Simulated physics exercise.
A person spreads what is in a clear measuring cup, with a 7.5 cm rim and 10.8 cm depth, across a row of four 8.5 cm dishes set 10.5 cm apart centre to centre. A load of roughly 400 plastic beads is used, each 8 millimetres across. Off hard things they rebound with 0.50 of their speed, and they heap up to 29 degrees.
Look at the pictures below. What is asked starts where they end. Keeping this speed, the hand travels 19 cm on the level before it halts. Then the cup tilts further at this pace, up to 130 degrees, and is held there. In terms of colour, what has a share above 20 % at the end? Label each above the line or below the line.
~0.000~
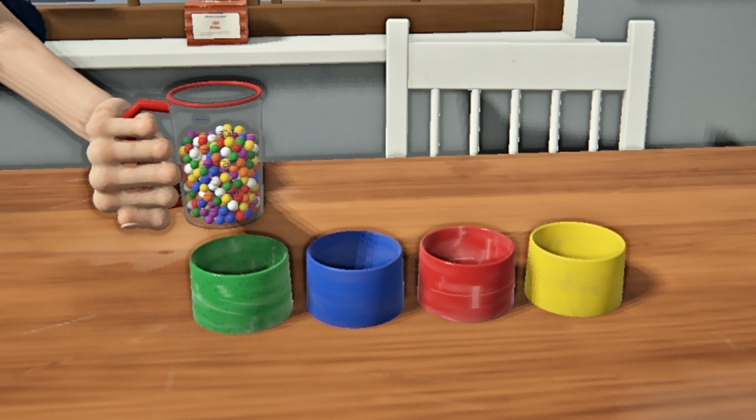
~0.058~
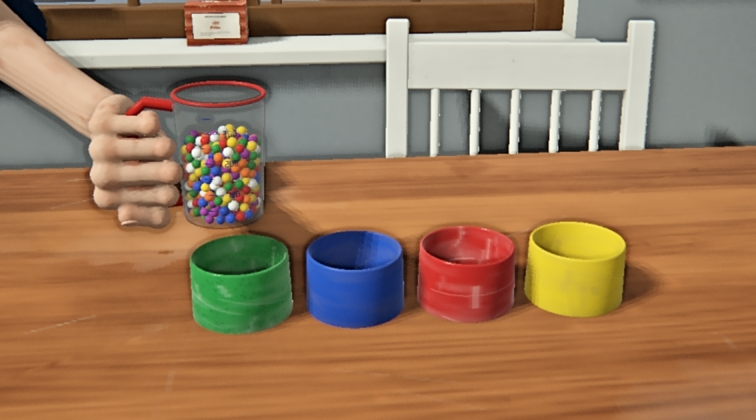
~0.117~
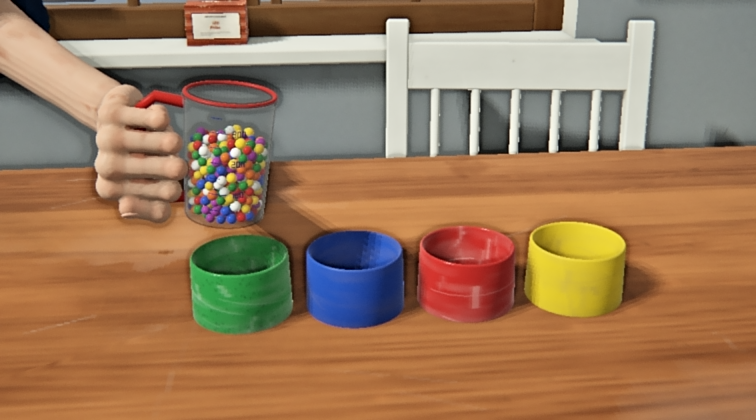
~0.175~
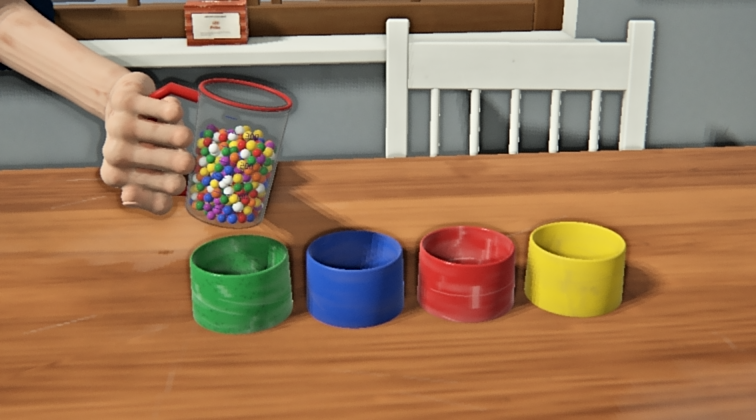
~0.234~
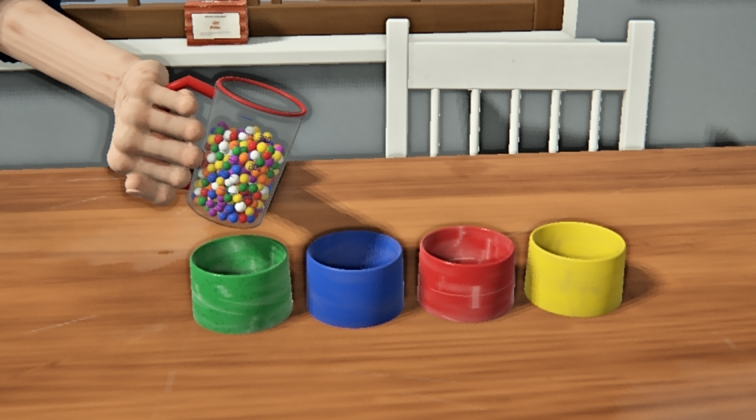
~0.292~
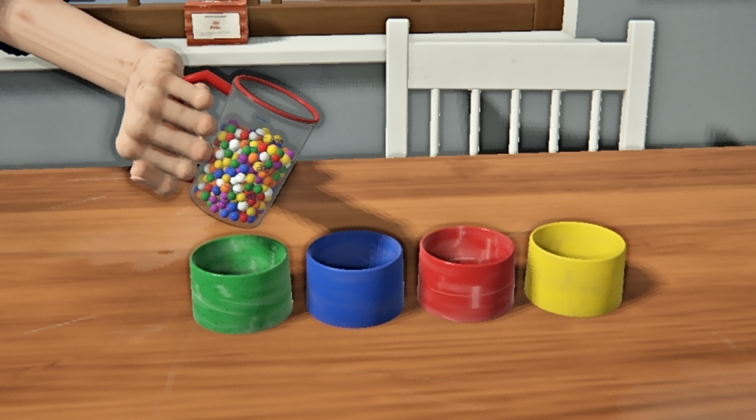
Red: Above the line; blue: Below the line; green: Below the line; yellow: Below the line; counter: Above the line.
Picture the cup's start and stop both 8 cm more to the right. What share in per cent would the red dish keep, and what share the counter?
The red dish would get 30 and the counter 60.
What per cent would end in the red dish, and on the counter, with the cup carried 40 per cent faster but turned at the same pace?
The shares would then be red 90 and counter 10.
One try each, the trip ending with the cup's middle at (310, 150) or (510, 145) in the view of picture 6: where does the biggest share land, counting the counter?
Try 1 - blue; try 2 - red.
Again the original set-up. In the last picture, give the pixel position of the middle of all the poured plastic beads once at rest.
Near (459, 283).
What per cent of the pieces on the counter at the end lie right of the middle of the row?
Around 50 per cent of it.
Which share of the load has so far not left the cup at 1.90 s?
Some 0 %.
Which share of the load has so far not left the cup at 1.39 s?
Roughly 0 %.
Then, at 0.95 s, tilt 106 degrees; cup holds 95 %.
After 1.39 s, tilt 130 degrees; cup holds 0 %, red 70 %.
After 1.90 s, tilt 130 degrees; cup holds 0 %, red 70 %.
In the end, at 2.2 s, red 70 %, blue 0 %, green 0 %, yellow 0 %, counter 30 %.
